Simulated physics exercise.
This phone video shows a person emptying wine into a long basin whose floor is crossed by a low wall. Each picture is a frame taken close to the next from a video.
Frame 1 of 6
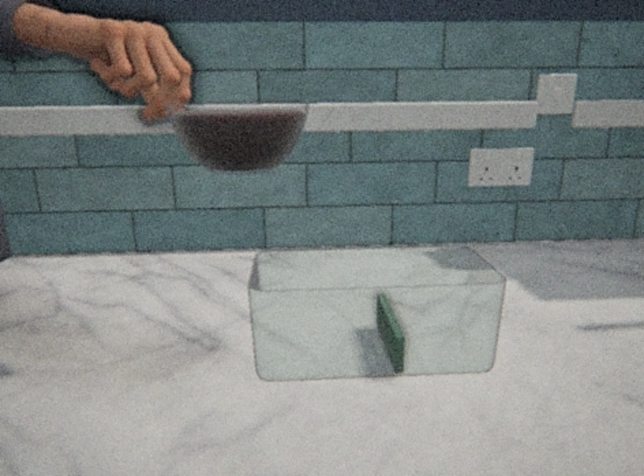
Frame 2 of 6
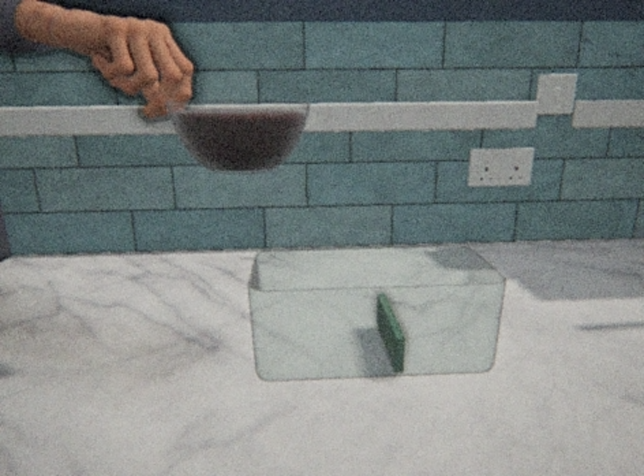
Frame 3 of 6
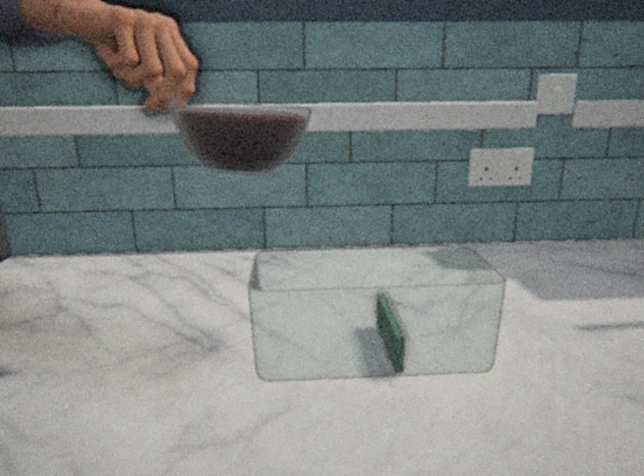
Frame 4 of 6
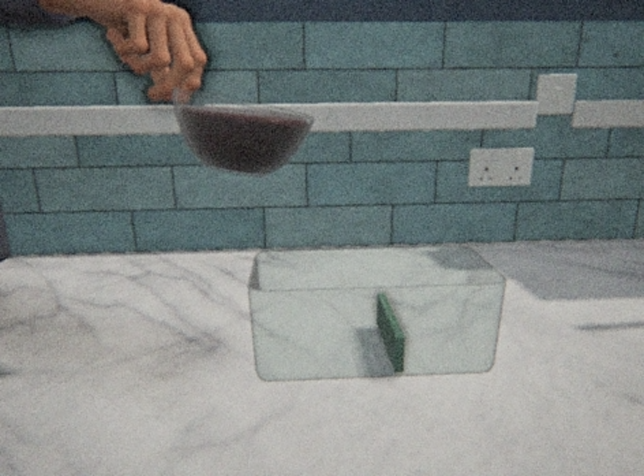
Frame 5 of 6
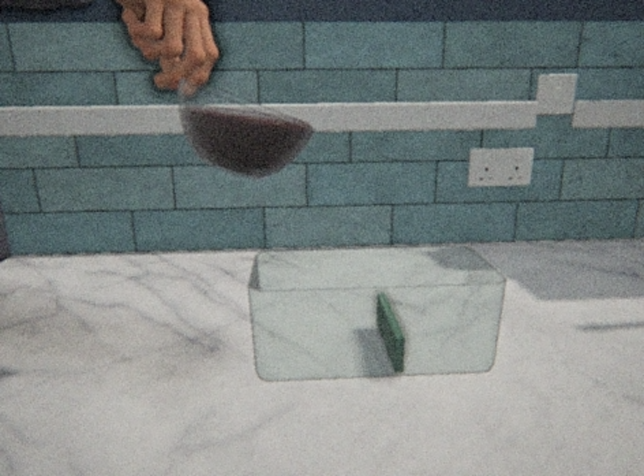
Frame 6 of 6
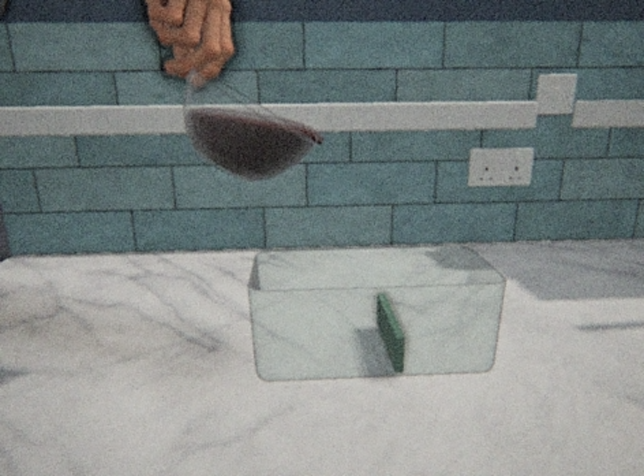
A hand tilts a glass bowl of dark wine rightward above a clear basin.
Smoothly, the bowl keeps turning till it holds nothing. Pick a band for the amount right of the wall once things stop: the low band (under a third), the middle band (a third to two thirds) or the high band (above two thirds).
The low band.
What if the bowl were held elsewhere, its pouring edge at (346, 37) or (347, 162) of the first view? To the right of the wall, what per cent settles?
About 55 % the first time, about 30 % the second.
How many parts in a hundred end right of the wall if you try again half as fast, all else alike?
I'd estimate about 15 percent ends up there.
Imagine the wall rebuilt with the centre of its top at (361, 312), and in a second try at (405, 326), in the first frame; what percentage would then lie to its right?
The first position gives around 45 percent, the second around 30 percent.
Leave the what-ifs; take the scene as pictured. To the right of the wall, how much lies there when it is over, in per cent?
It comes to about 15 per cent.
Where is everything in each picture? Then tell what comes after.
In the first picture, it leans 0°; its right rim is at (308, 103); the wine meets the walls at (174, 114) and (305, 112); the long basin's rim runs from (253, 271) to (487, 264); the wall's top is at (390, 314).
In the second picture, it leans 2°; its right rim is at (309, 105); the wine meets the walls at (175, 113) and (306, 113).
In the third picture, it leans 6°; its right rim is at (311, 110); the wine meets the walls at (177, 110) and (307, 116).
In the fourth picture, it leans 13°; its right rim is at (313, 119); the wine meets the walls at (180, 107) and (310, 119).
In the fifth picture, it leans 22°; its right rim is at (315, 131); the wine meets the walls at (184, 107) and (314, 125); 1 per cent is over the edge.
In the sixth picture, it leans 33°; its right rim is at (314, 145); the wine meets the walls at (190, 110) and (301, 131); 6 per cent is over the edge.
A moment on, the bowl is tipped on its side and 17 per cent is still to pour, 26 is left of the wall and 0 right of it.
Next, the bowl is tipped on its side and 1 per cent is still to pour, 86 is left of the wall and 3 right of it.
Then the bowl is tipped on its side and 0 per cent is still to pour, 78 is left of the wall and 10 right of it.
Later the bowl is tipped on its side and 0 per cent is still to pour, 77 is left of the wall and 12 right of it.
At rest 77 per cent lies left of the wall, 13 right of it and 11 outside.
